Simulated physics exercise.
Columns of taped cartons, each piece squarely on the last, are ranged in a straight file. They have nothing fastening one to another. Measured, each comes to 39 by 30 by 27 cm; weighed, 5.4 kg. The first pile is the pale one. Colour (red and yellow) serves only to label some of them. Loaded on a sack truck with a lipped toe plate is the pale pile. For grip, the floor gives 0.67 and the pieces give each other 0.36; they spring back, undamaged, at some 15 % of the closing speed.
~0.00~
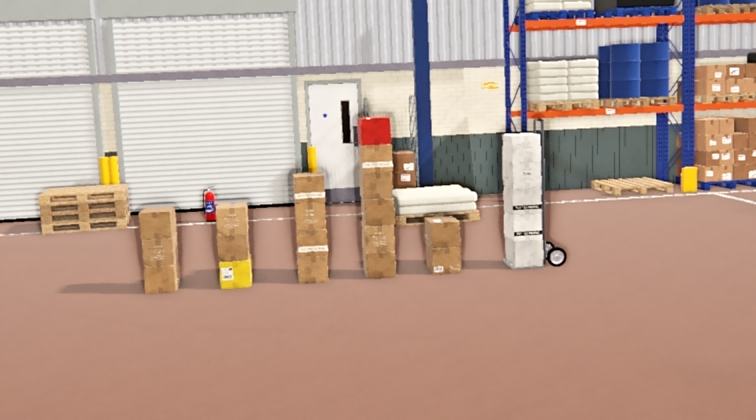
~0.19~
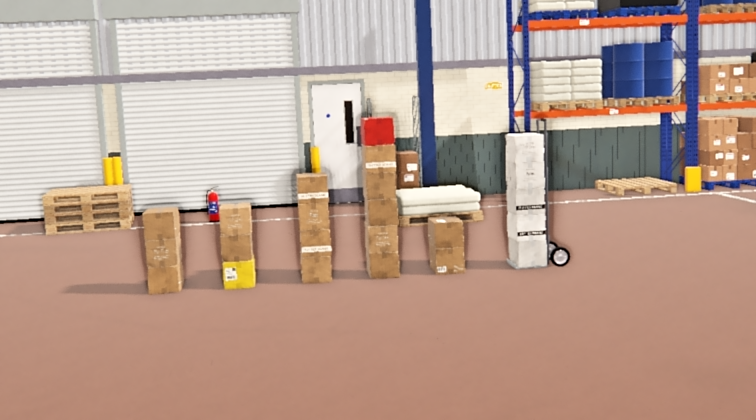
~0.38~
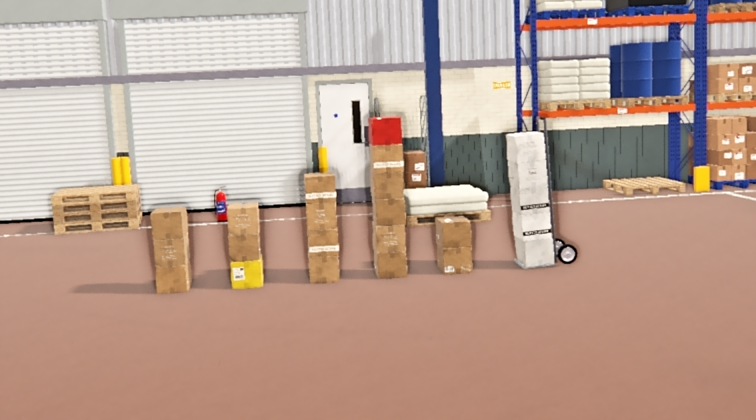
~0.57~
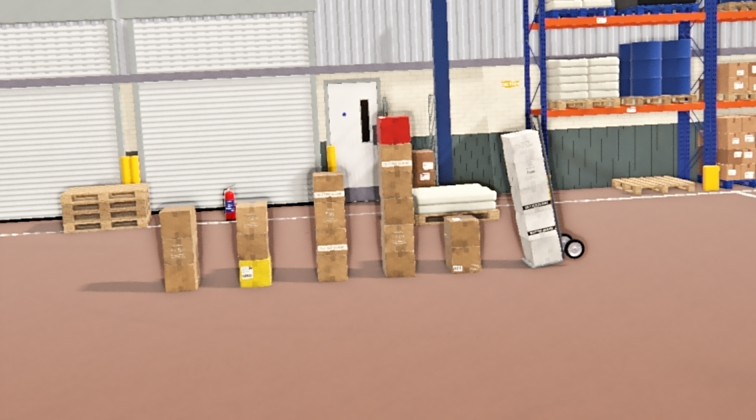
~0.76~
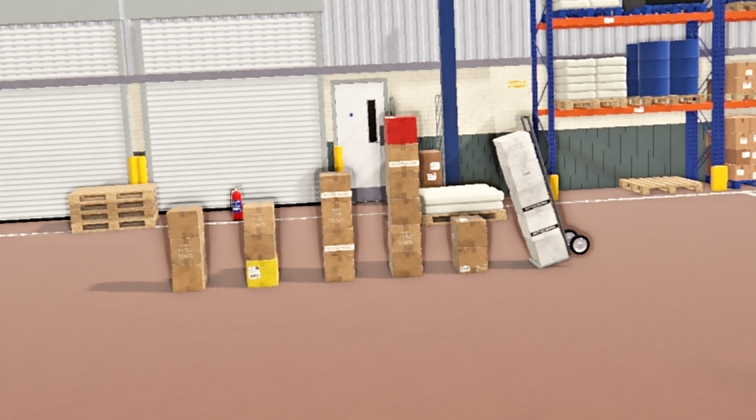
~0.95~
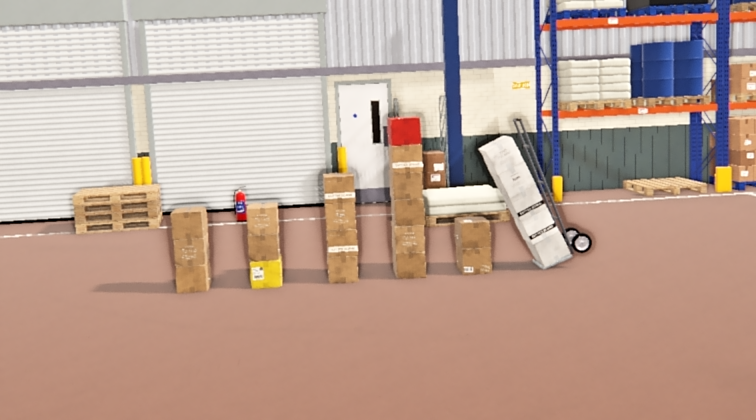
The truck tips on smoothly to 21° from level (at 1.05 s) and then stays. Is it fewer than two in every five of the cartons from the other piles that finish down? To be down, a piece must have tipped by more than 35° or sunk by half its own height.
Yes, fewer than two in five.
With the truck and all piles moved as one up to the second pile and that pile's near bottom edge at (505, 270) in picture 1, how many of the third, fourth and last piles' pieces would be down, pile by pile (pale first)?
In that case third pile 0, fourth pile 0, last pile 0.
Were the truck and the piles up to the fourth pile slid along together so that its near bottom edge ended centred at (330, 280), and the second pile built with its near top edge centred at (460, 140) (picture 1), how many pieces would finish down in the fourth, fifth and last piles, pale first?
Result: Fourth pile 4, fifth pile 3, last pile 3.
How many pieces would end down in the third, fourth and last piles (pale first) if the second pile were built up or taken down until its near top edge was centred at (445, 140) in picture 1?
Down by pile: Third 6, fourth 4, last 2.
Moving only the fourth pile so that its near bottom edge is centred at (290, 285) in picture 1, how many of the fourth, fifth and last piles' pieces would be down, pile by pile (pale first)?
Fourth 0; fifth 0; last 0.
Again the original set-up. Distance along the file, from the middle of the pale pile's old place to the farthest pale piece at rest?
I'd say close to 130 cm along.
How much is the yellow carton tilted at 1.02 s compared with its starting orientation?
Roughly 0°.
Around 1.02 s, 0 of the pale pile down; none of the 18 other cartons down.
Around 1.16 s, 5 of the pale pile down; none of the 18 other cartons down.
Around 1.34 s, 5 of the pale pile down; none of the 18 other cartons down, 1 disturbed.
Around 1.62 s, 5 of the pale pile down; none of the 18 other cartons down, 5 disturbed; red carton displaced 24 mm.
Finally (2.5 s), 5 of the pale pile down; none of the 18 other cartons down, 3 disturbed; red carton unmoved; yellow carton unmoved. That is 0 per cent. Seen by the last camera, middles, red carton near (403, 131), yellow carton near (267, 271).
